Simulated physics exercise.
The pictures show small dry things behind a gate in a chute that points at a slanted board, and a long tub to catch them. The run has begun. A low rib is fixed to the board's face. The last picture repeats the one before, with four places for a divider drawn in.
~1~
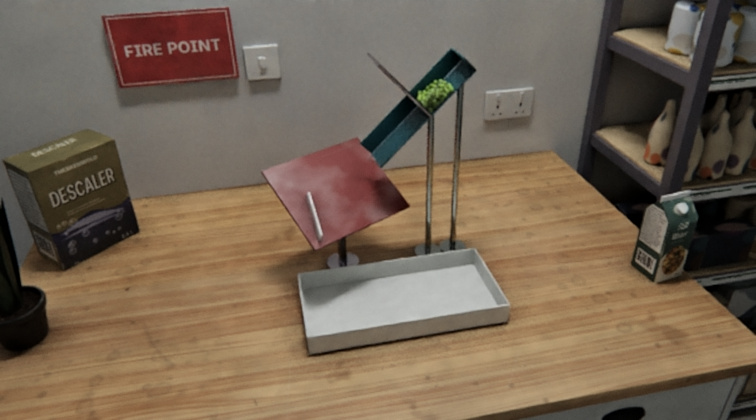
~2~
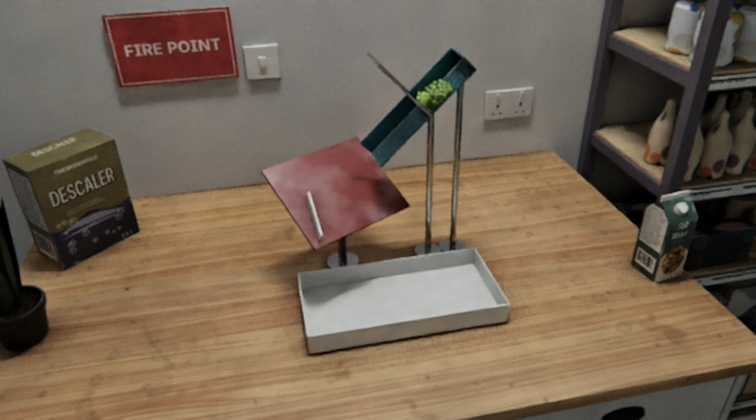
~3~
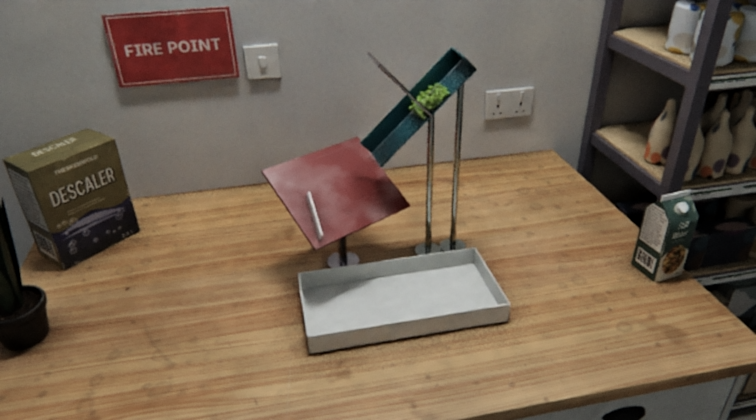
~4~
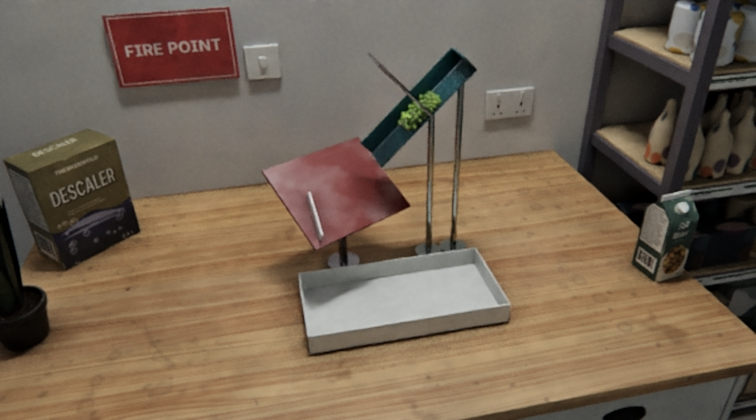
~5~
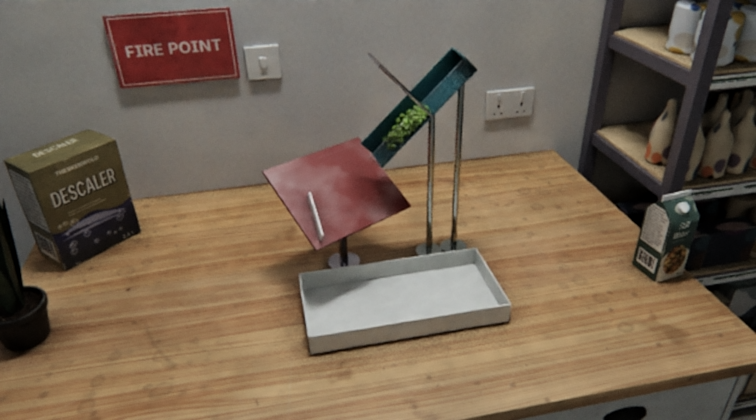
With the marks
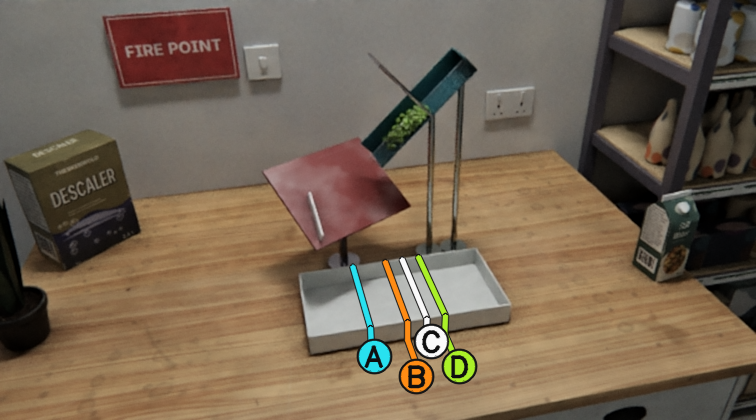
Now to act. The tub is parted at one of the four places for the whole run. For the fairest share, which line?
Line A.
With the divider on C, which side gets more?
The left side.
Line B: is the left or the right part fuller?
Left.
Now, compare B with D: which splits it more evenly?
B it is.
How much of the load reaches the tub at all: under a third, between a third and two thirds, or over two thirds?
About that: Over two thirds.
On the marked copy, line A crosses the front rim at (370, 327); line B crosses the front rim at (407, 321); line C crosses the front rim at (426, 318); line D crosses the front rim at (445, 315).
Choosing A, of what is caught, about two thirds on the left of the divider, about a third on the right.
Choosing B, of what is caught, most on the left of the divider, about a quarter on the right.
Choosing C, of what is caught, nearly all on the left of the divider, a small part on the right.
Choosing D, of what is caught, nearly all on the left of the divider, a small part on the right.
